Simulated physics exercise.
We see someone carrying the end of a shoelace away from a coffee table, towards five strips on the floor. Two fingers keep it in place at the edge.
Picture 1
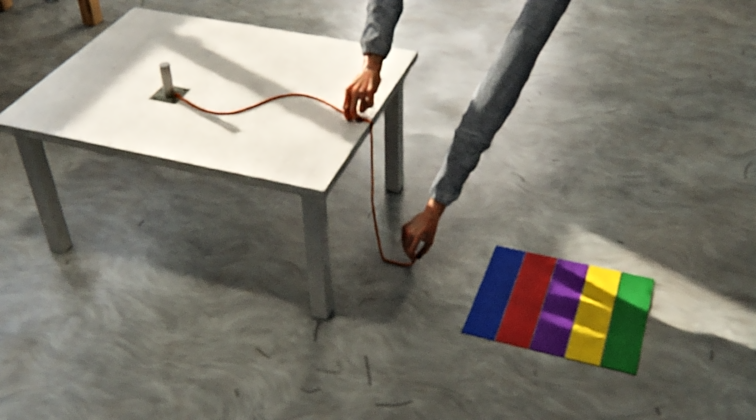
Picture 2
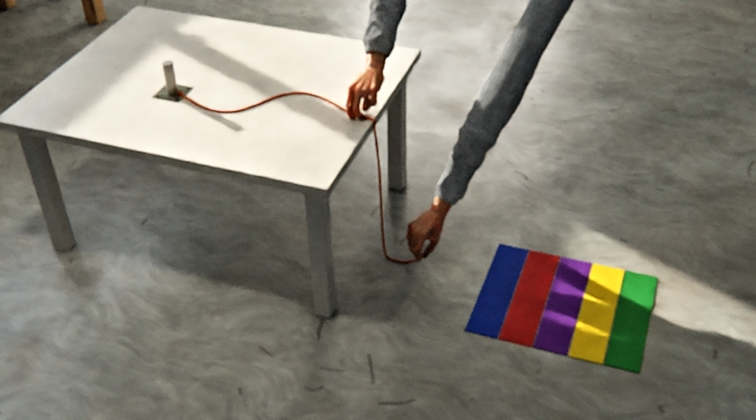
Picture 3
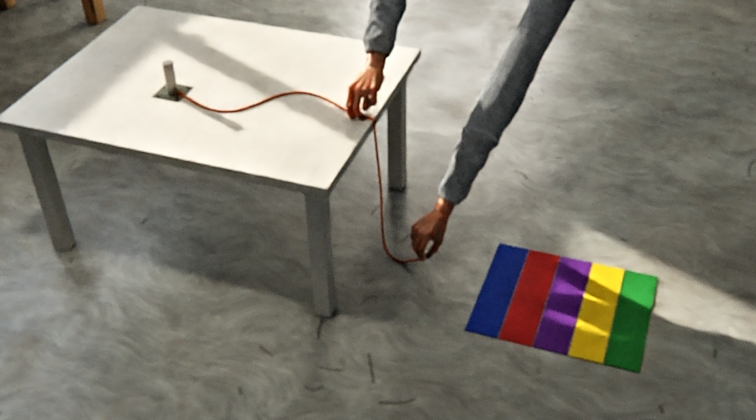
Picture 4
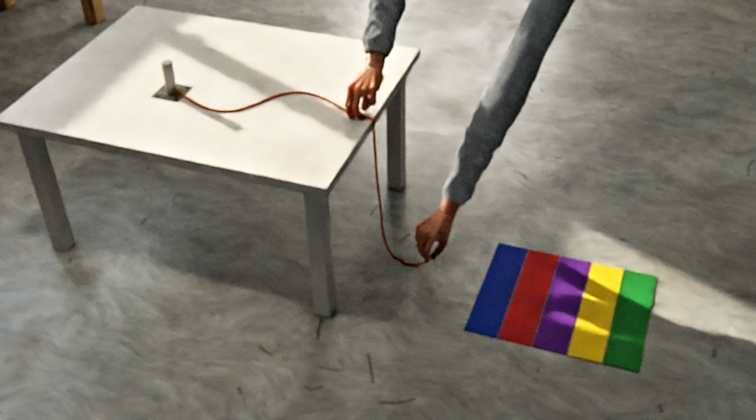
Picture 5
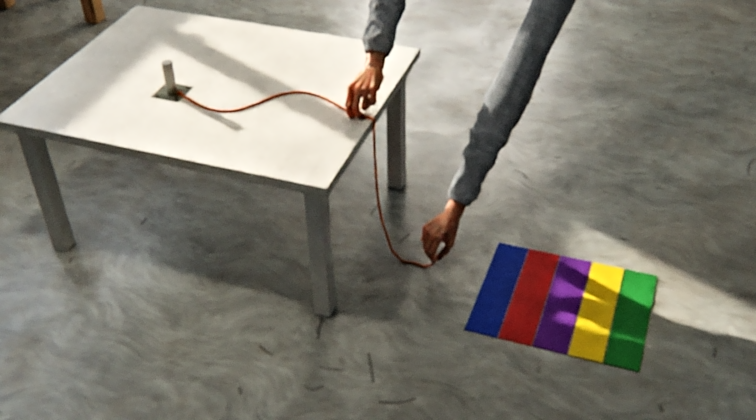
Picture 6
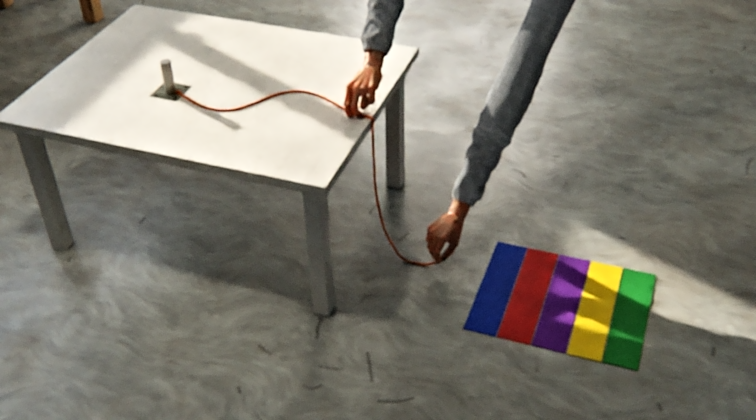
A hand holding the end of a reddish-brown cord shifts slightly to the right, towards five coloured strips on the floor, while another hand keeps the cord in place at the edge of a white table.
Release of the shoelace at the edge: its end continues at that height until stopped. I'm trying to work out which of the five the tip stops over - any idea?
I would say the purple one.
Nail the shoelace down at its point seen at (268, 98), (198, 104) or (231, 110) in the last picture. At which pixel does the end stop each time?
First try (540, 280), second try (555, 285), third try (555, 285).
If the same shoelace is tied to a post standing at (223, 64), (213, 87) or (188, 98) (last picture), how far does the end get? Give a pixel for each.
Try by try: (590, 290), (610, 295) and (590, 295).
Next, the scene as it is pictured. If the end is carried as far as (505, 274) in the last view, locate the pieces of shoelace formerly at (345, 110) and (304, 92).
(374, 121) and (319, 112), approximately.
Soon after, end near (505, 274); over blue.
After that, end near (542, 282); over red.
At the stop, end near (564, 287); over purple. It halts on the purple strip.
